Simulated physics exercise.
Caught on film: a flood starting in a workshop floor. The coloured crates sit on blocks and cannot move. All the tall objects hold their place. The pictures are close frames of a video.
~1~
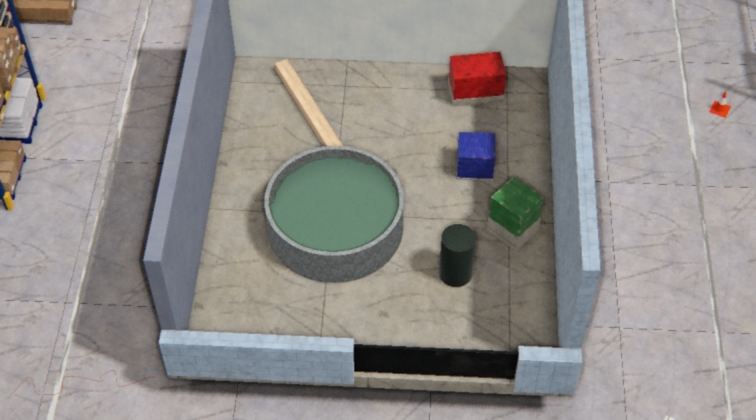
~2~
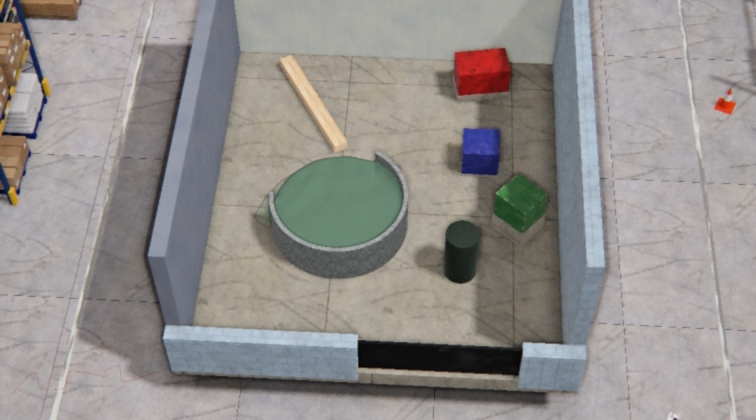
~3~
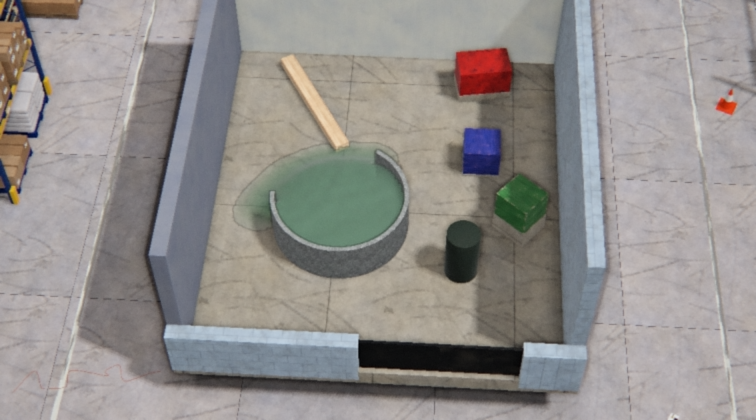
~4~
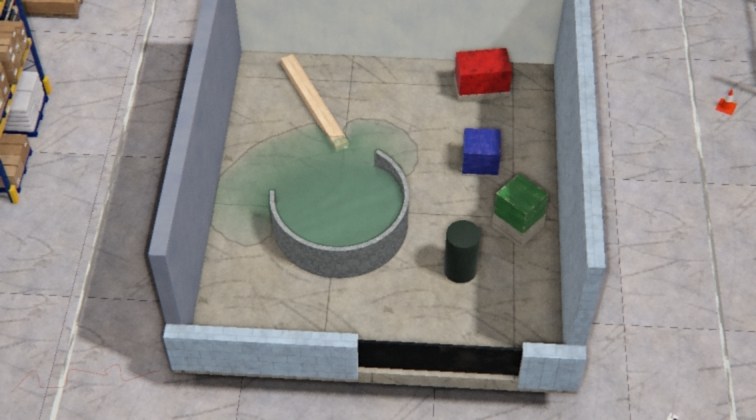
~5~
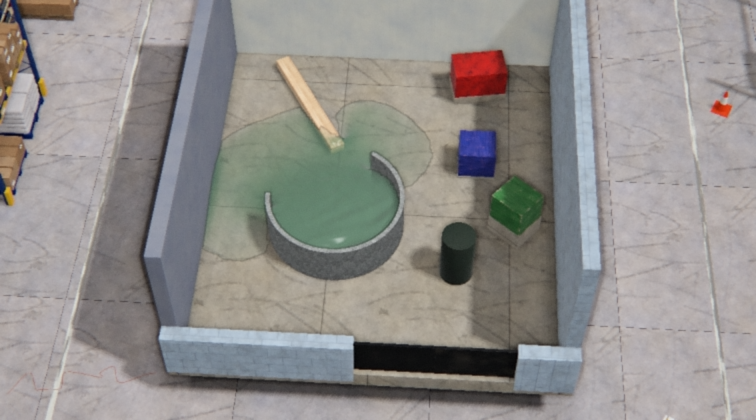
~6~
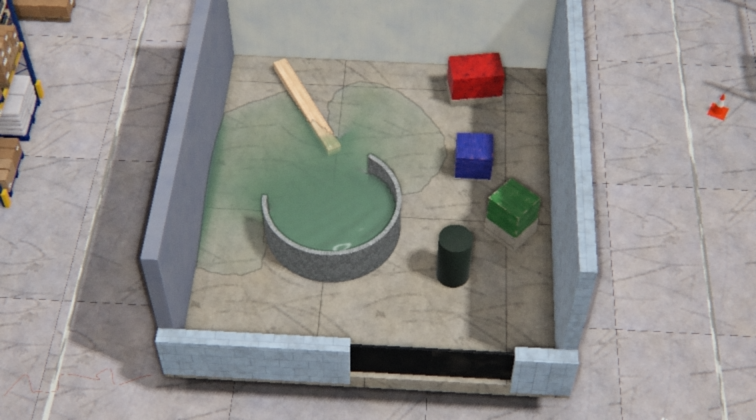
On a workshop floor, green water pours from the round pool's far side and spreads.
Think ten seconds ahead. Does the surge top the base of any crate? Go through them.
In the end: The green crate stays dry; the blue crate gets wet; the red crate gets wet.
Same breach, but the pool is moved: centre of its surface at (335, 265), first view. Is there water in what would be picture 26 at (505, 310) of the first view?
At that place: Not flooded.
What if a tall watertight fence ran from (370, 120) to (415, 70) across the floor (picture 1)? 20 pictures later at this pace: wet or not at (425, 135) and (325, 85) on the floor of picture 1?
One after the other: Flooded, awash.
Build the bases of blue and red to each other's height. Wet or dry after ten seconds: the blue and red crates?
In short: The blue crate gets wet; the red crate takes water.
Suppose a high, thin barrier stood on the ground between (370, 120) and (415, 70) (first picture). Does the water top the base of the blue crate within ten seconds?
The blue crate is soaked.
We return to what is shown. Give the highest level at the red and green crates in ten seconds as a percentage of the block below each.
In turn 190 and 40 per cent.
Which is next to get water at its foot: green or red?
I say the crate marked red.
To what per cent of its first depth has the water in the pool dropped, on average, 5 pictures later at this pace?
Some 44 per cent.
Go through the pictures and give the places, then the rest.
The round pool at (334, 202) is whole and still, in the first picture.
Water pours out on the round pool's far side and has run to (264, 222), in the second picture.
Water pours out on the round pool's far side and has run to (241, 221), in the third picture.
The front is at (212, 219), out from the gap on the round pool's far side, in the fourth picture.
The front is at (424, 142), out from the gap on the round pool's far side, in the fifth picture.
Water pours out on the round pool's far side and has run to (394, 94), in the sixth picture.
A moment on, water covers 40 % of the floor; the green crate not reached, the blue crate water round its plinth, the red crate water round its plinth.
Next, water covers 50 % of the floor; the green crate not reached, the blue crate water round its plinth, the red crate water round its plinth.
Then, water covers 60 % of the floor; the green crate not reached, the blue crate water round its plinth, the red crate water round its plinth.
Later, water covers 90 % of the floor; the green crate water round its plinth, the blue crate water round its plinth, the red crate water round its plinth.
In the end, water covers 100 % of the floor; the green crate stayed above the water, the blue crate was topped, the red crate was topped.
